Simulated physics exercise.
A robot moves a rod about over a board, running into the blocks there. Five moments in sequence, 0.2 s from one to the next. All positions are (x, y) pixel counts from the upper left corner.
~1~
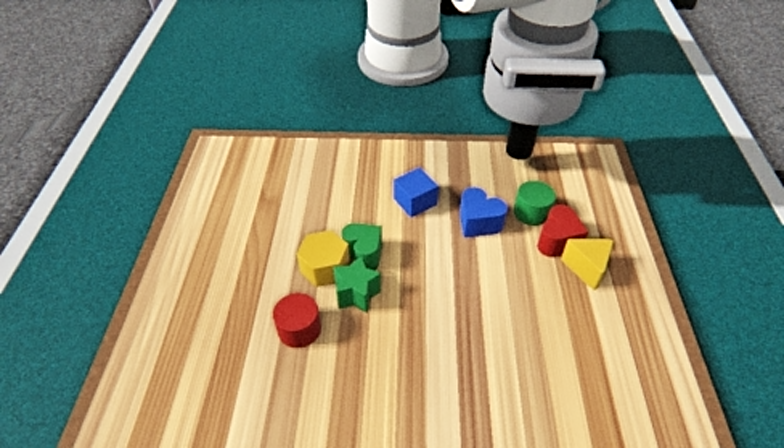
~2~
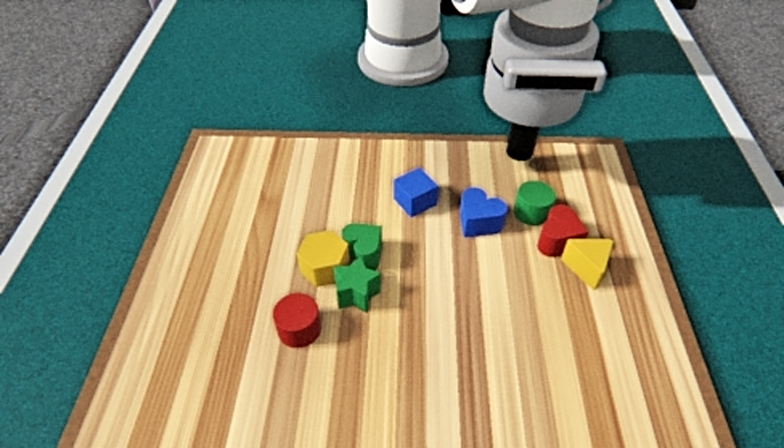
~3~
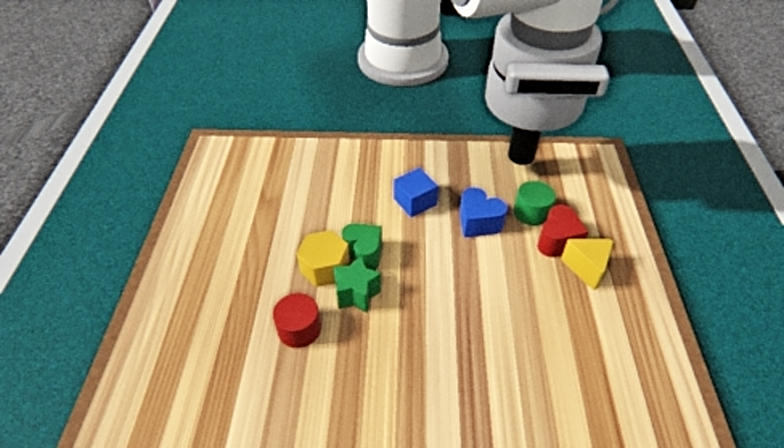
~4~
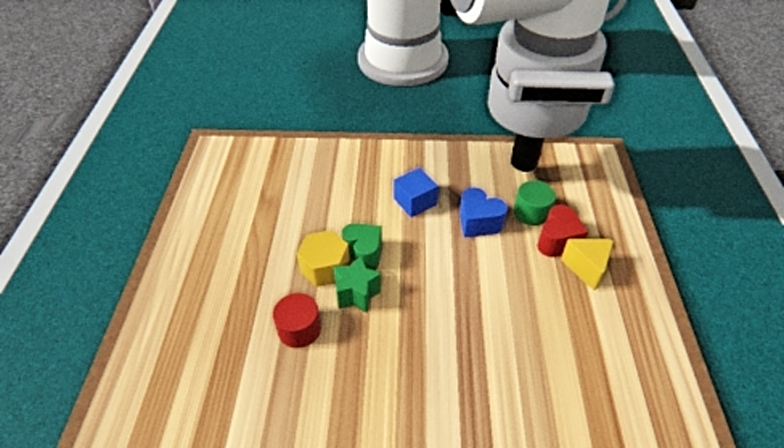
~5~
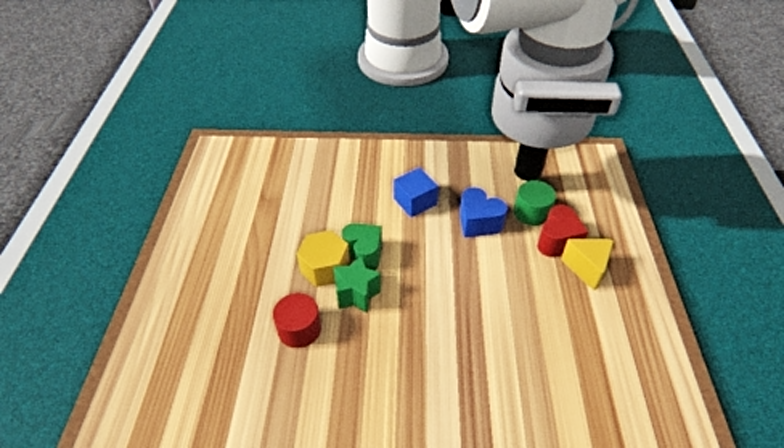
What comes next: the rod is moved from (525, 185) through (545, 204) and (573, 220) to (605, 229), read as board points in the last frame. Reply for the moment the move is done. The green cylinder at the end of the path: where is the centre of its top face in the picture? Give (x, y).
The green cylinder ends near (539, 208).
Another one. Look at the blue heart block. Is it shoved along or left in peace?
Stays where it is.
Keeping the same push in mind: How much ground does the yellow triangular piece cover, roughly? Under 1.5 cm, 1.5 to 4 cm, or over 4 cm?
Travel: Within 1.5 cm.
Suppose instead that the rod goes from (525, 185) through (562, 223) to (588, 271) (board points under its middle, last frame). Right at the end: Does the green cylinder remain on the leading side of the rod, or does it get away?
When the path ends, it will lie beside or behind the rod.
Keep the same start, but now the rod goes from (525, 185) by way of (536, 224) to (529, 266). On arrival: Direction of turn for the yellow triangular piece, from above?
Looking down, it rotates anti-clockwise.
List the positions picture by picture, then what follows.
The first picture shows rod tip at (519, 152); block tops, blue heart block at (482, 204); green cylinder at (537, 193); red heart block at (564, 223); yellow triangular piece at (594, 250).
The second picture shows rod at (519, 153); blocks unchanged.
The third picture shows rod at (521, 157); blocks unchanged.
The fourth picture shows rod at (524, 164); blocks unchanged.
The fifth picture shows rod at (528, 173); blue heart block at (482, 204); green cylinder at (537, 193); red heart block at (564, 223); yellow triangular piece at (594, 250).
What follows on the original path. One third of the way, rod at (550, 193); green cylinder at (539, 207); red heart block at (569, 226), turned 15° clockwise.
Two thirds of the way, rod at (577, 207); green cylinder at (539, 208); red heart block at (570, 227), turned 15° clockwise; yellow triangular piece at (595, 253).
At the end, rod at (611, 217); blue heart block in place; green cylinder at (539, 208); red heart block at (570, 228), turned 15° clockwise; yellow triangular piece at (595, 253).
